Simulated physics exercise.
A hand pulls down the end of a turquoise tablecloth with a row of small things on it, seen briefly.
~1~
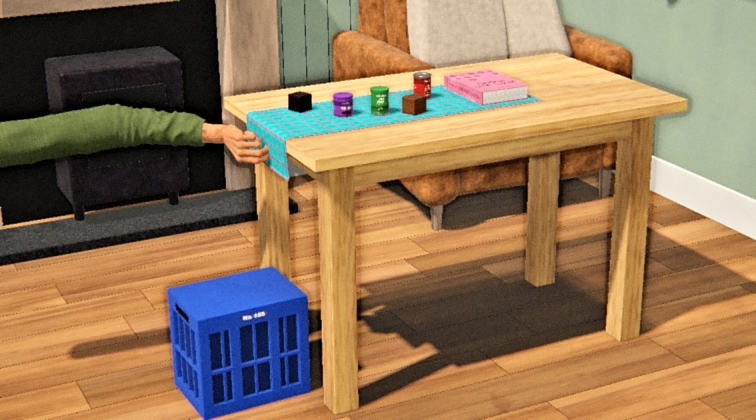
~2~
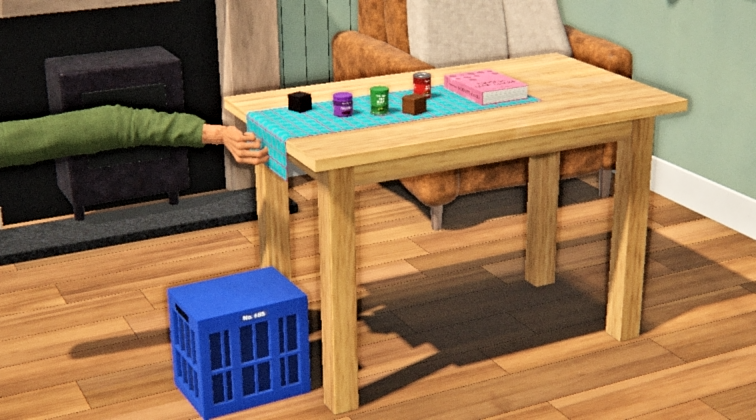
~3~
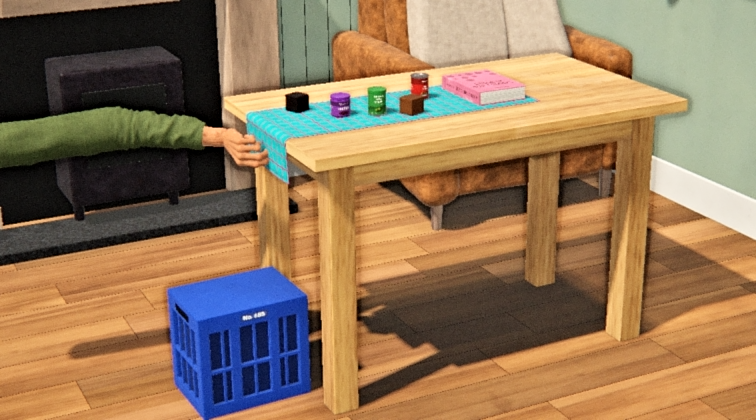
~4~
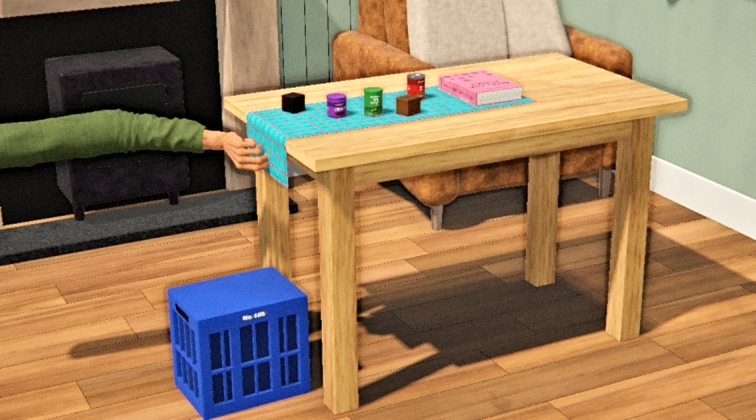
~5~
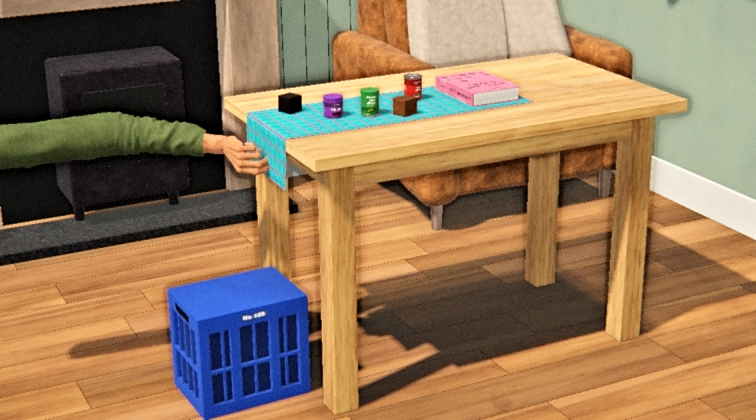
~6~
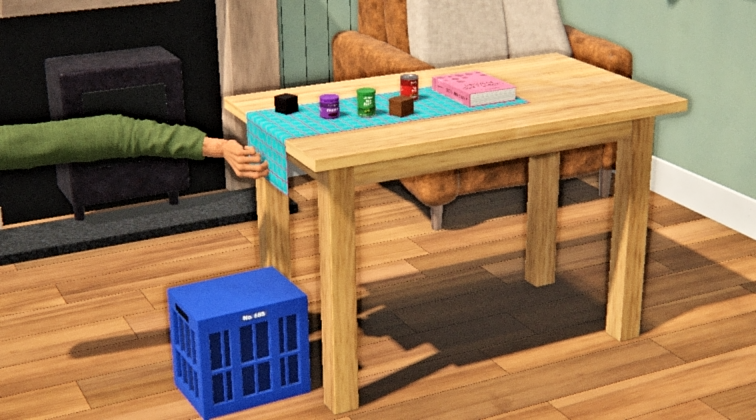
In a living room, a hand slowly pulling a turquoise cloth down at a wooden table's left end, small objects shifting left with it.
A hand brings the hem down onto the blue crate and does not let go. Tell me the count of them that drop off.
Going over the edge will be three of them.
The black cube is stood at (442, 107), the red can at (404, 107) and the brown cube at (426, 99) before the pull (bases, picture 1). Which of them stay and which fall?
The black cube stays aboard, the red can stays aboard, the brown cube stays aboard.
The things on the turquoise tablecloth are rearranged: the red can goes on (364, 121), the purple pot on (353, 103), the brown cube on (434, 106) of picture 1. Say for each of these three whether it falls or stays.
Each in turn: The red can goes down, the purple pot goes down, the brown cube stays aloft.
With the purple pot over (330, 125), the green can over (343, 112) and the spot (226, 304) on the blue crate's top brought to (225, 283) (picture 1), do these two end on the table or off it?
Purple pot: Lost; green can: Lost.
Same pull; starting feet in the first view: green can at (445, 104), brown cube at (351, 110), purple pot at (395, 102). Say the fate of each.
The green can ends up still aboard; the brown cube ends up knocked off; the purple pot ends up still aboard.
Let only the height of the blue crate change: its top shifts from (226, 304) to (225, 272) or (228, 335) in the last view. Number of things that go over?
Numbers: 2; 4.
Early on, hem near (268, 229); black cube gone.
Midway, hem on the crate; black cube, purple pot and green can gone.
Finally, hem on the crate; black cube, purple pot and green can gone. The answer is three.
